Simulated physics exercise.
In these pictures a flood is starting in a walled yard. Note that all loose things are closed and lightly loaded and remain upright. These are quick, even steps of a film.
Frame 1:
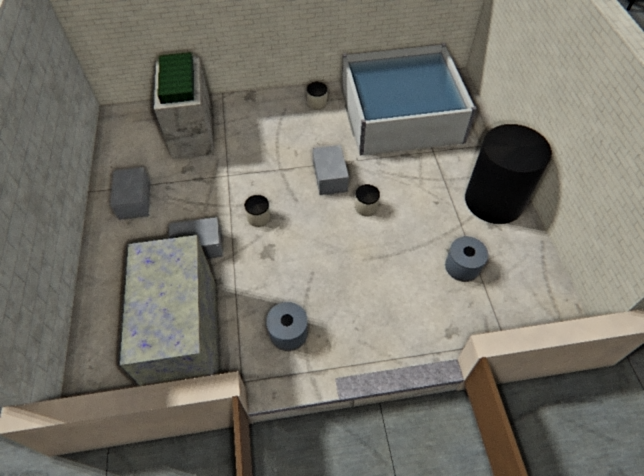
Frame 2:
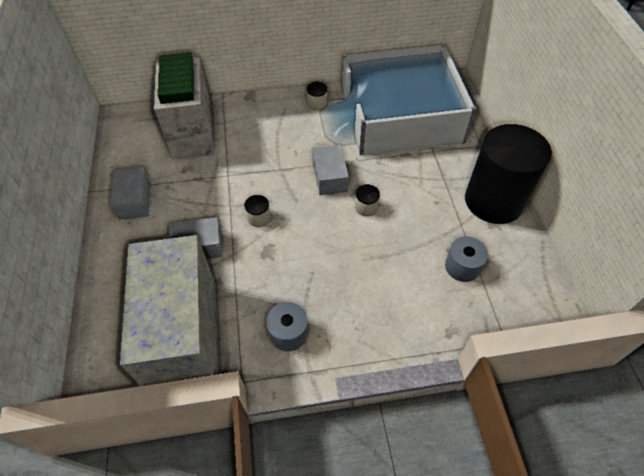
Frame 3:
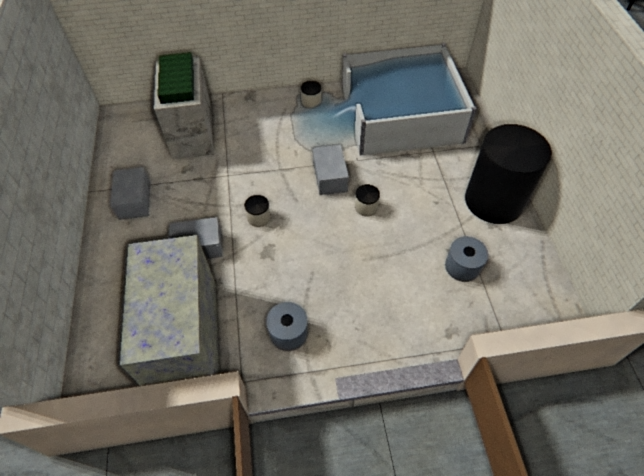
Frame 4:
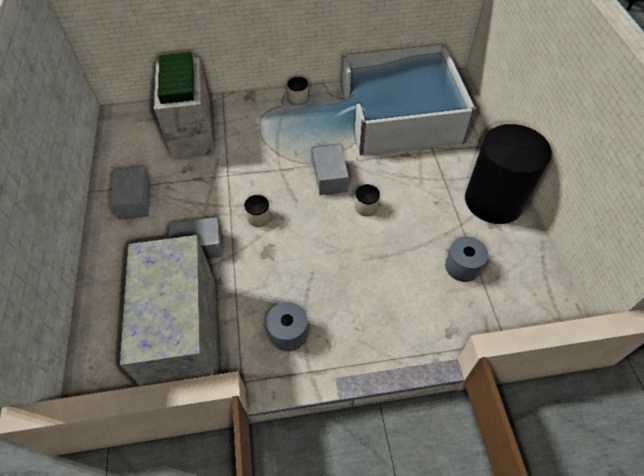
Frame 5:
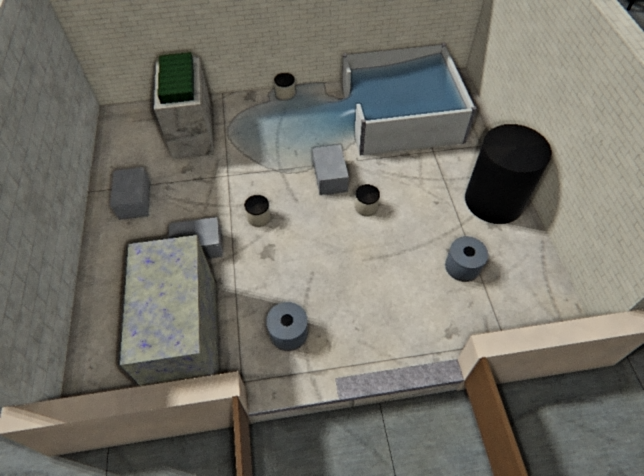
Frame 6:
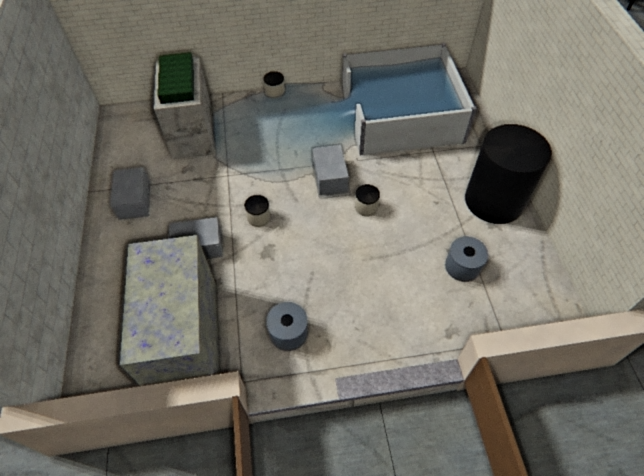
Water pouring from a breached tank and spreading left across a walled yard, pushing a small pail along the back wall.
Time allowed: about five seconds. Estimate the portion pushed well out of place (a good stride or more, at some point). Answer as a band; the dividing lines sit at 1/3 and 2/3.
1/3 to 2/3.
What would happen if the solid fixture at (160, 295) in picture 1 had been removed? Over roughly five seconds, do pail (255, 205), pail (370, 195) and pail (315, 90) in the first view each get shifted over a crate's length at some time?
Went a long way, then never got far, then went a long way.
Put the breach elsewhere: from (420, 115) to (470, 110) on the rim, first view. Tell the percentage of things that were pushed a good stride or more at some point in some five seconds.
Close to 10 in a hundred.
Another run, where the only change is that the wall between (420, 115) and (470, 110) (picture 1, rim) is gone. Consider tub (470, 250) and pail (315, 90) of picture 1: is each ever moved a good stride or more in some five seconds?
In the order given: Travelled that far, stayed within that.
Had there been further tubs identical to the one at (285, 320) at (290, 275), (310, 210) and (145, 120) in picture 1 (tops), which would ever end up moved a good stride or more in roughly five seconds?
Results - 1: Doesn't go far; 2: Doesn't go far; 3: Doesn't go far.
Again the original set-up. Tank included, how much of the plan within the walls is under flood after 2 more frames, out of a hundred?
I reckon around 25 per cent.
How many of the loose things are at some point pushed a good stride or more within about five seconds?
I count 3 of them.
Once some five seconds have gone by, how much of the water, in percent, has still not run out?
Roughly 100 in a hundred.
A moment on, 1 of 8 are well off their spots; 1 afloat.
Next, 2 of 8 are well off their spots; 1 afloat.
Later, 2 of 8 are well off their spots; 3 afloat.
In the end, 3 of 8 are well off their spots, and 3 have been at some point; 4 afloat.
